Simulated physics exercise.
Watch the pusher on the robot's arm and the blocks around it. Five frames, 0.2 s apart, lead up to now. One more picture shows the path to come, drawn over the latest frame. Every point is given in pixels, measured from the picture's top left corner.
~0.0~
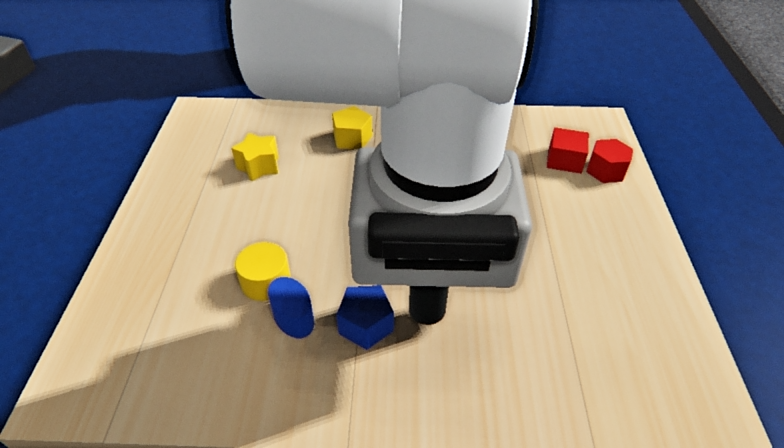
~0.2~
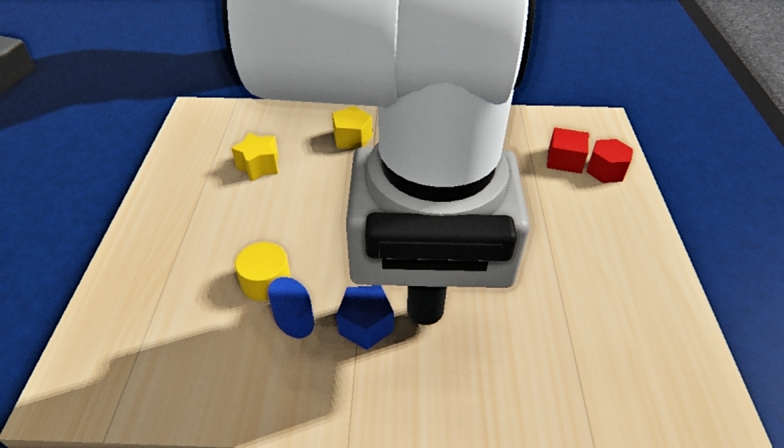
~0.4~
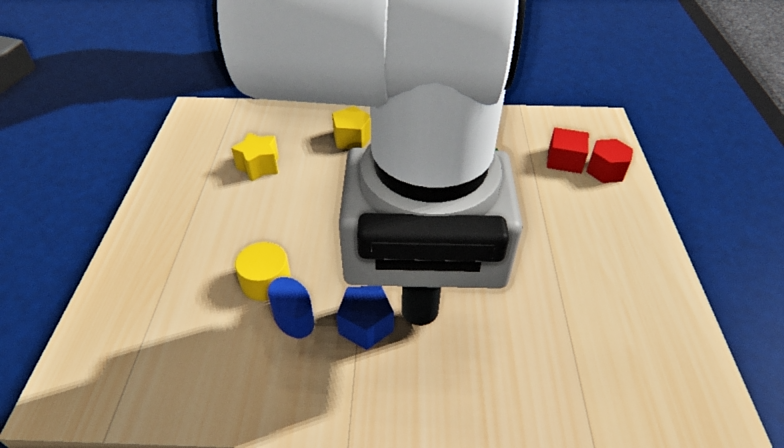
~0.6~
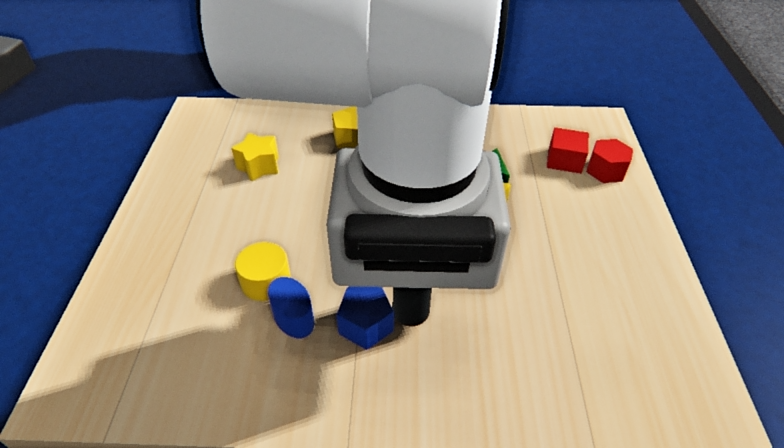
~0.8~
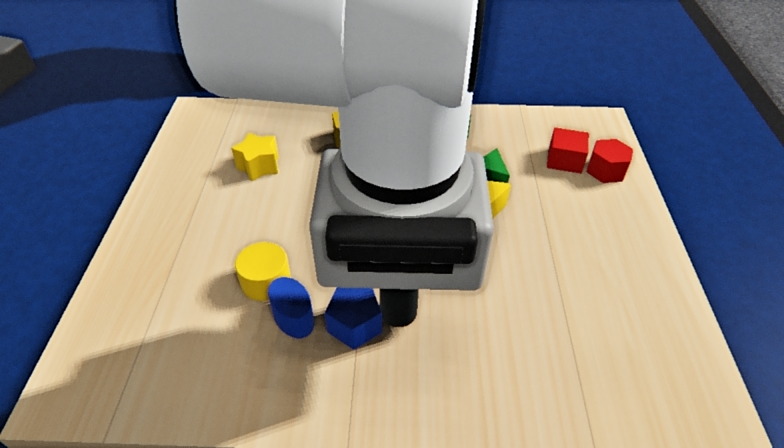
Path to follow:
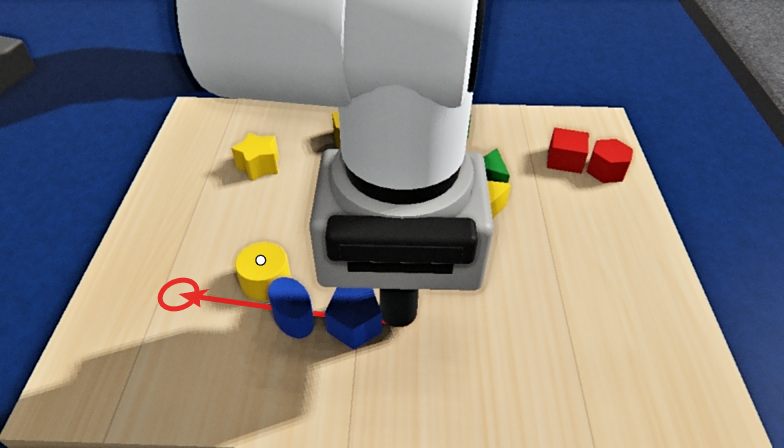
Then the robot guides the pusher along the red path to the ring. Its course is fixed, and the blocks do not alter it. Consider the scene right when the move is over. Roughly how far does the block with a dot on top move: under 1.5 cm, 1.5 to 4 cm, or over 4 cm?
My prediction: Between 1.5 and 4 cm.
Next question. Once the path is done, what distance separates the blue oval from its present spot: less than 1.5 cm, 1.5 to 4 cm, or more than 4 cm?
The shift is above 4 cm.
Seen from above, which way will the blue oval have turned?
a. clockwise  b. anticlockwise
b: Anticlockwise.
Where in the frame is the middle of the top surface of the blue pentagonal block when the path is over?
It is at (264, 326).
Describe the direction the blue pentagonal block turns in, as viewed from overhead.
I'd predict that, seen from above, the blue pentagonal block rotates counter-clockwise.
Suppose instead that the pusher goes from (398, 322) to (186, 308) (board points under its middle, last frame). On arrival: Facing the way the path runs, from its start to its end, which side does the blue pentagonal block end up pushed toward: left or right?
Pushed left.
The drawn path runs from (398, 322) to (179, 294); the dot is on the yellow round block.
On the path given first. One third of the way, pusher at (320, 304); blue oval at (239, 304), turned 65° clockwise; blue pentagonal block at (282, 318), turned 30° anticlockwise.
Two thirds of the way, pusher at (245, 294); yellow round block at (244, 250); blue oval at (207, 309), turned 30° clockwise; blue pentagonal block at (264, 326), turned 60° anticlockwise.
At the end, pusher at (174, 284); yellow round block at (239, 248); blue oval at (190, 311), turned 20° anticlockwise; blue pentagonal block at (264, 326), turned 60° anticlockwise.
